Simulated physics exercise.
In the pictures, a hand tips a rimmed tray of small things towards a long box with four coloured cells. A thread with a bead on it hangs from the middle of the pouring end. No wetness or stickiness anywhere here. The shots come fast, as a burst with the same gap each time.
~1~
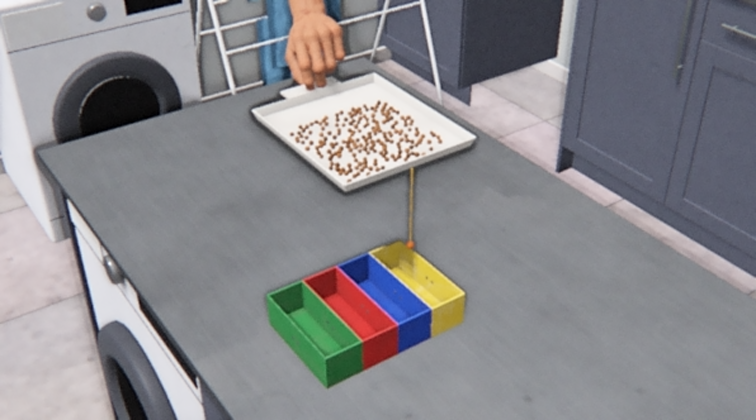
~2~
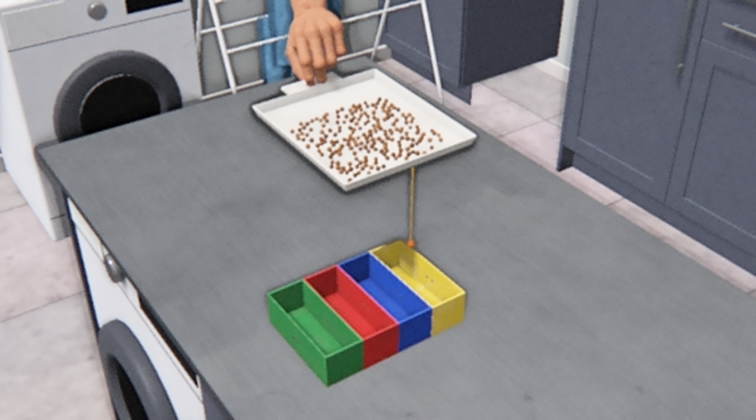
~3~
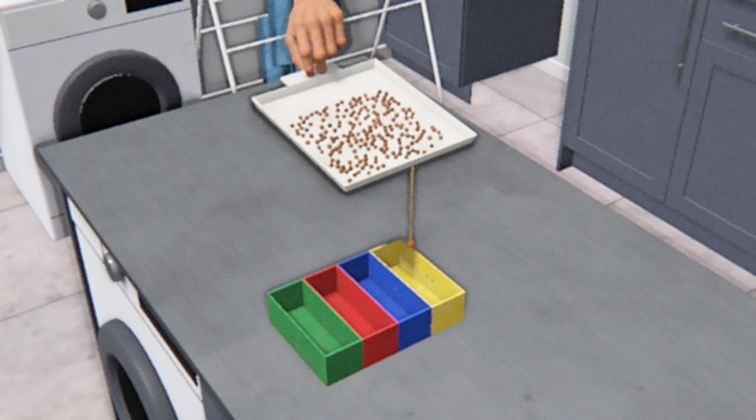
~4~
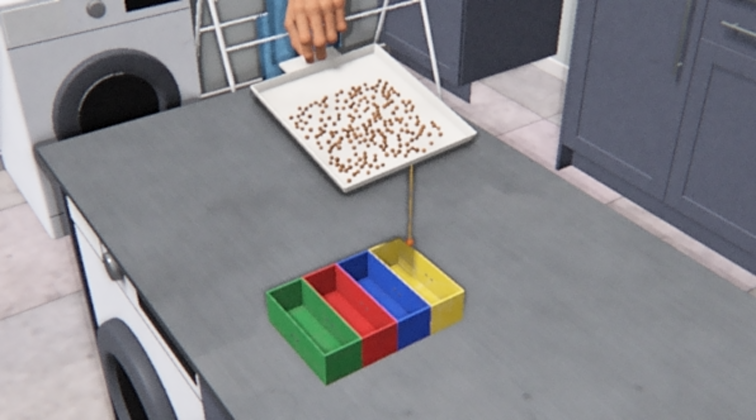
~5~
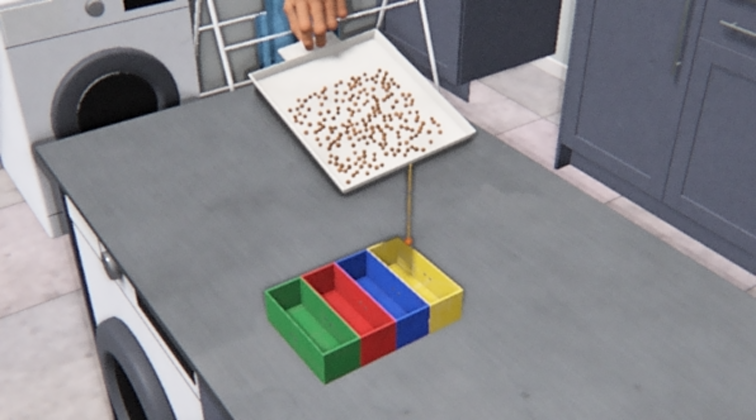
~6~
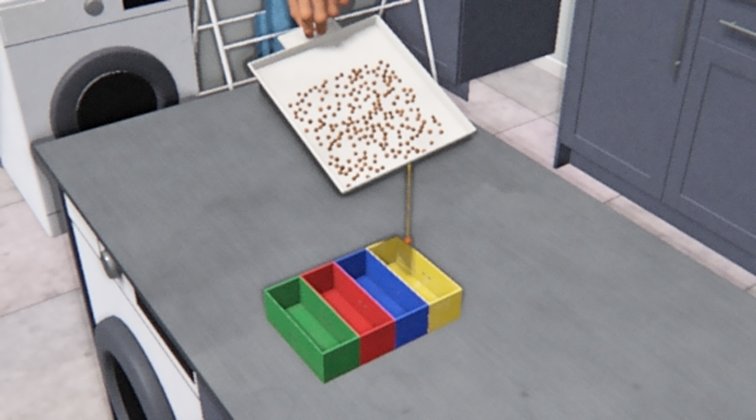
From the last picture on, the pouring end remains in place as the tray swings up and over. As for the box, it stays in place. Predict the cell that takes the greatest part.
I would say the blue cell.
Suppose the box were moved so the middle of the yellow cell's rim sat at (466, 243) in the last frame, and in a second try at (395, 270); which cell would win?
First place: Green; second place: The blue one.
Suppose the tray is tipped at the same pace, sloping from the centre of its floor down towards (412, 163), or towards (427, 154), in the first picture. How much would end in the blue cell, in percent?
About 20 % and about 0 %.
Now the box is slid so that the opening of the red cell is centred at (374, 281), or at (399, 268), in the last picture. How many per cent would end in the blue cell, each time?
Approximately 20 percent, followed by approximately 10 percent.
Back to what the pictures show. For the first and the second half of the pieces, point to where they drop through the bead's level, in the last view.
Earlier portion about (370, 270); later portion about (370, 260).
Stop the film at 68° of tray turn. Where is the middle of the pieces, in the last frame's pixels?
The middle of the pieces shows up near (377, 174).
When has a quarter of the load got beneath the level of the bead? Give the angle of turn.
It is at around 85 degrees.
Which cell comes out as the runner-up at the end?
Ranked second: That red cell.
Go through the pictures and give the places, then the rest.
In the first frame, corners of the pouring end (346, 182) and (471, 137), level; middle of the load (364, 137), cereal balls; bead on its thread (410, 245); green cell (344, 362); red cell (380, 345); blue cell (415, 328); yellow cell (447, 313).
In the second frame, corners of the pouring end (346, 181) and (471, 135), level; middle of the load (364, 135).
In the third frame, corners of the pouring end (346, 183) and (472, 134), tipped barely, lowest at the left corner; middle of the load (364, 131).
In the fourth frame, corners of the pouring end (346, 184) and (471, 132), tipped a little, lowest at the left corner; middle of the load (364, 125).
In the fifth frame, corners of the pouring end (344, 186) and (471, 130), tipped clearly, lowest at the left corner; middle of the load (363, 120).
In the sixth frame, corners of the pouring end (344, 187) and (471, 128), tipped clearly, lowest at the left corner; middle of the load (364, 117), roughly half on the move; green cell (341, 357); red cell (377, 340); blue cell (412, 324); yellow cell (445, 308).
Just after the last frame, tray tipped steeply; the larger part on the tray; about a tenth in the red cell; just a few in the yellow cell; just a few in the blue cell; about a tenth falling or outside the box.
A moment on, tray tipped past a quarter turn; roughly a third in the blue cell; roughly a quarter in the red cell; roughly a quarter in the yellow cell; just a few in the green cell; about a tenth falling or outside the box.
Further on, tray tipped past a quarter turn; roughly half in the blue cell; roughly a quarter in the red cell; roughly a quarter in the yellow cell; just a few in the green cell; about a tenth falling or outside the box.
When it is over, tray tipped past a quarter turn; roughly half in the blue cell; roughly a quarter in the red cell; roughly a quarter in the yellow cell; just a few in the green cell; about a tenth outside the box.
